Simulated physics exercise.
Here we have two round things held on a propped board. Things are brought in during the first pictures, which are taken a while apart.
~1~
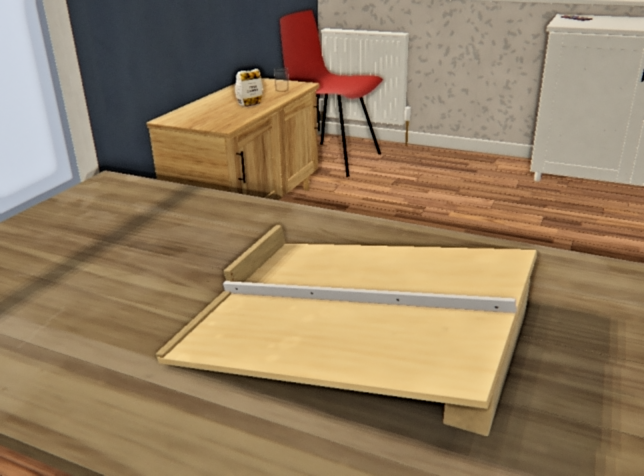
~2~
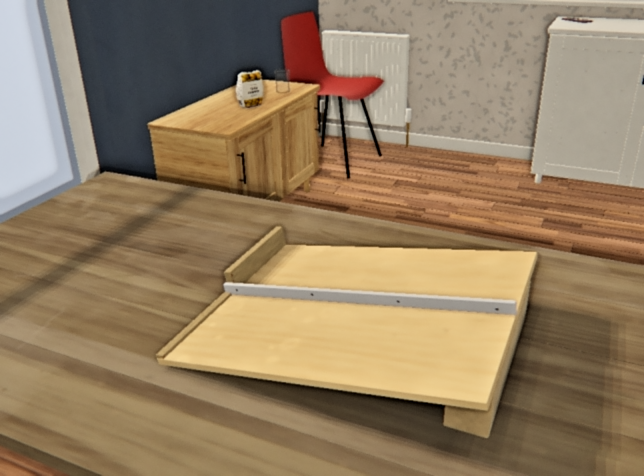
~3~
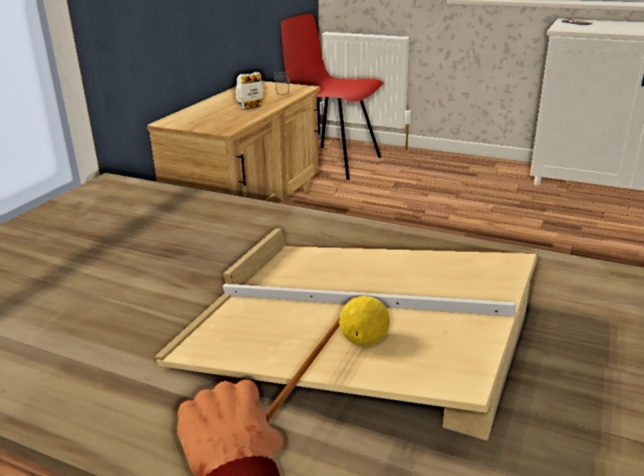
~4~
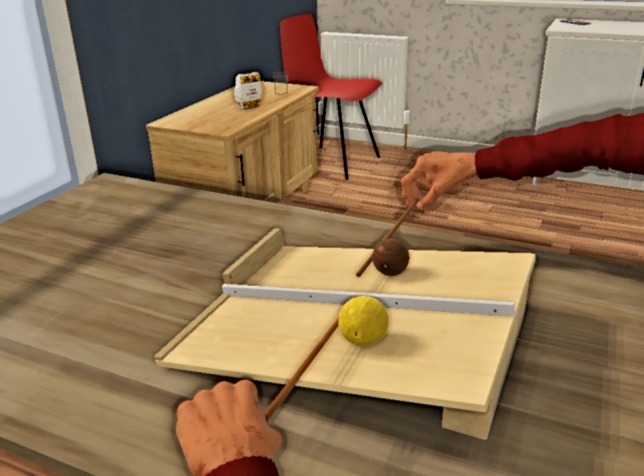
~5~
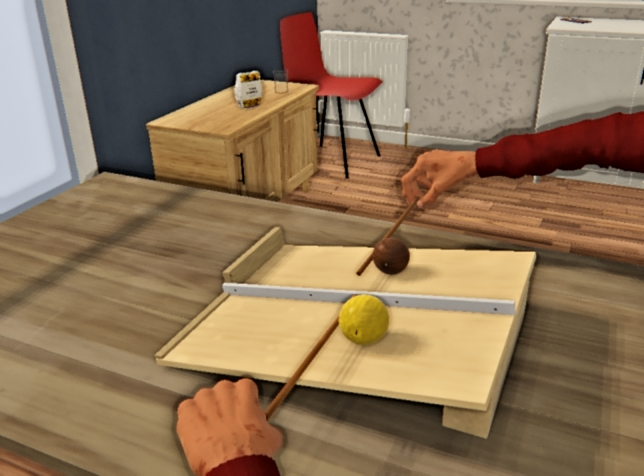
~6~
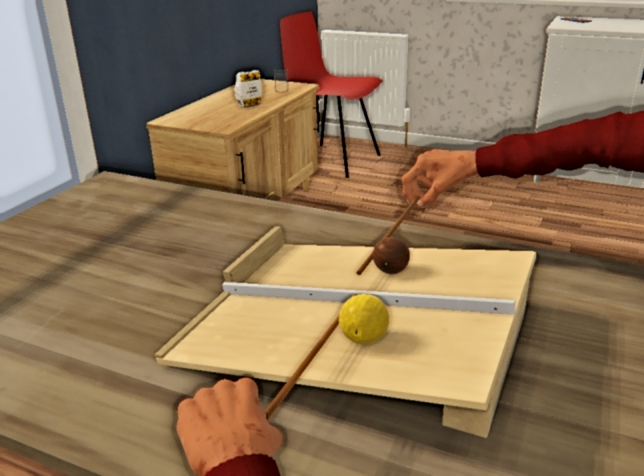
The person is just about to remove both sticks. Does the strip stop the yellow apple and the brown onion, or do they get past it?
The yellow apple gets past, the brown onion is stopped.
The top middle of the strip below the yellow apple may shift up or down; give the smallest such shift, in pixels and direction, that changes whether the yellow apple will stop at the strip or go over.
Upward, by some 8 pixels.
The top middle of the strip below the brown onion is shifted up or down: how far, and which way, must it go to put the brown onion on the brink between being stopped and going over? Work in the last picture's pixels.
A shift of 12 pixels, going down.
Then, 0.56 s later than the last frame, yellow apple rolling on the board near (267, 312); brown onion rolling on the board near (309, 254).
Then, 1.06 s later than the last frame, yellow apple off the board near (102, 291); brown onion resting against the strip near (272, 252).
When it is over, the yellow apple goes over the end; the brown onion is held by the strip, near (272, 252).
